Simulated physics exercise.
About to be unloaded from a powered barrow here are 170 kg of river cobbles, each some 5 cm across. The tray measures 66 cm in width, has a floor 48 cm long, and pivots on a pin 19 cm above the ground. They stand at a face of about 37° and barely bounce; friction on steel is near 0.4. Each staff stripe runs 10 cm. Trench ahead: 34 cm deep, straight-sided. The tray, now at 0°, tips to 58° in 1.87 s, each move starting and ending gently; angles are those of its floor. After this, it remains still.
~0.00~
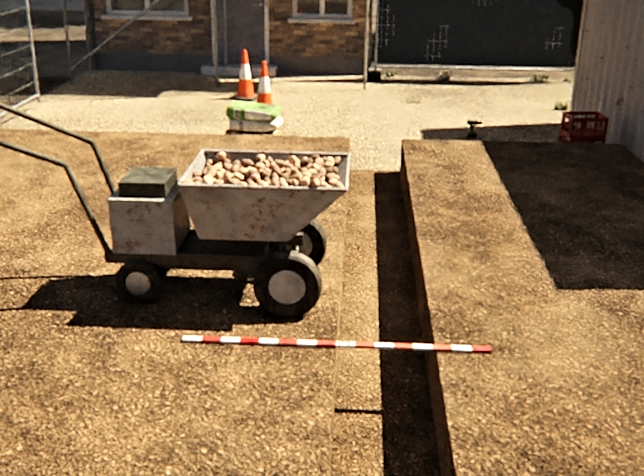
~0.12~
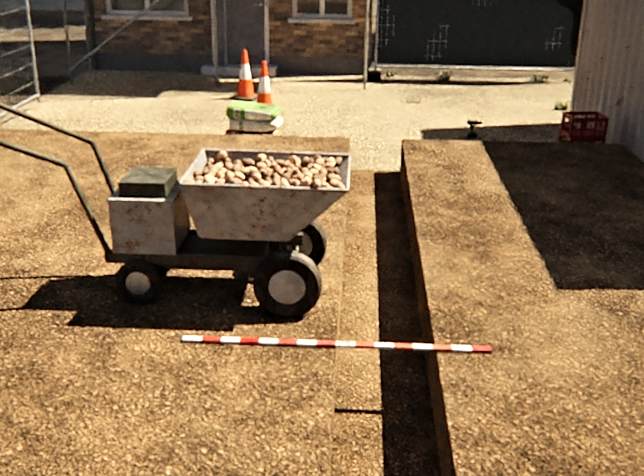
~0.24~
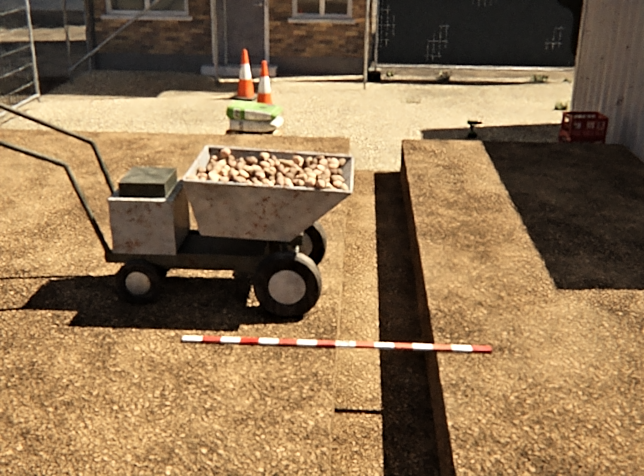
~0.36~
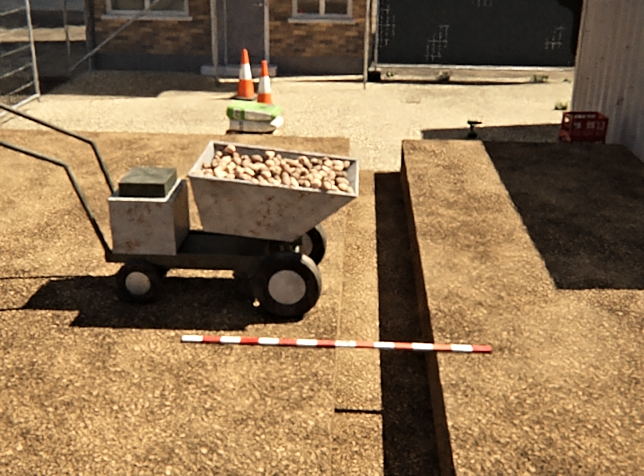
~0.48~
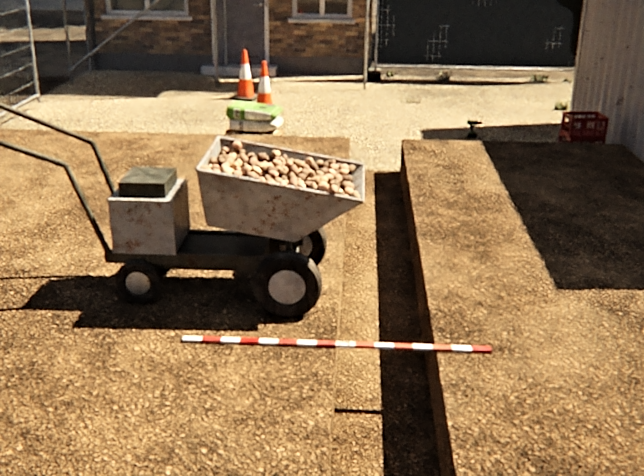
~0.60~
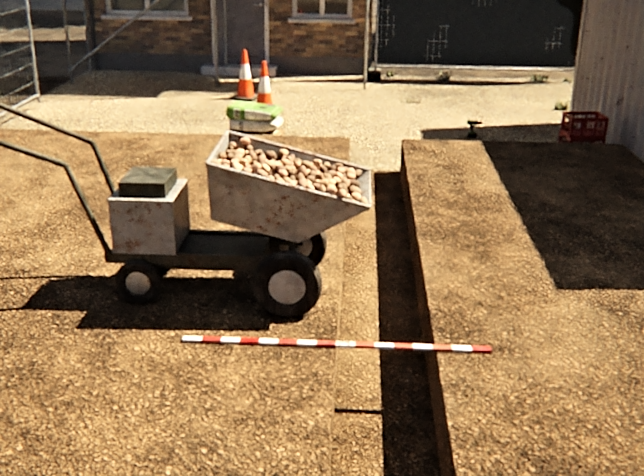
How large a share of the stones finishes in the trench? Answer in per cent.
A share of about 58 per cent.
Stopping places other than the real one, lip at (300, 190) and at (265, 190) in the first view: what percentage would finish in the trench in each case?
Near 90 and near 90 percent.
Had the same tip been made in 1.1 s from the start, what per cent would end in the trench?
It'd be some 55 per cent.
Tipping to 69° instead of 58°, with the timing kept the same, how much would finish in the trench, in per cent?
Then close to 60 per cent.
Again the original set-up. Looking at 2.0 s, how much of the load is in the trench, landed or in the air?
About 15 per cent by then.
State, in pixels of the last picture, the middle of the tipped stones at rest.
Roughly (414, 327), I'd say.
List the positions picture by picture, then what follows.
In the first picture, lip at (347, 190), floor tilted 0°, highest stones at (295, 164).
In the second picture, the tray is at 1°, its lip at (348, 191); the top of the load is at (284, 163); the stones move at 0.1 m/s on average.
In the third picture, lip at (351, 193), floor tilted 3°, highest stones at (271, 163); the stones move at 0.2 m/s on average.
In the fourth picture, lip at (357, 196), floor tilted 6°, highest stones at (260, 162); the stones move at 0.3 m/s on average.
In the fifth picture, the tray is at 10°, its lip at (363, 201); the top of the load is at (235, 157); the stones move at 0.3 m/s on average.
In the sixth picture, the tray is at 14°, its lip at (371, 208); the top of the load is at (240, 152); the stones move at 0.4 m/s on average.
After 1.4 s the floor is at 49°; 100 % in the tray; the foremost stones are at (404, 250).
After 2.0 s the floor is at 58°; 73 % in the tray, 13 % in the trench, 14 % past the trench; the foremost stones are at (473, 296).
After 2.3 s the floor is at 58°; 48 % in the tray, 22 % in the trench, 31 % past the trench; the foremost stones are at (525, 293).
After 4.3 s the floor is at 58°; 11 % in the tray, 58 % in the trench, 31 % past the trench; the foremost stones are at (556, 293).
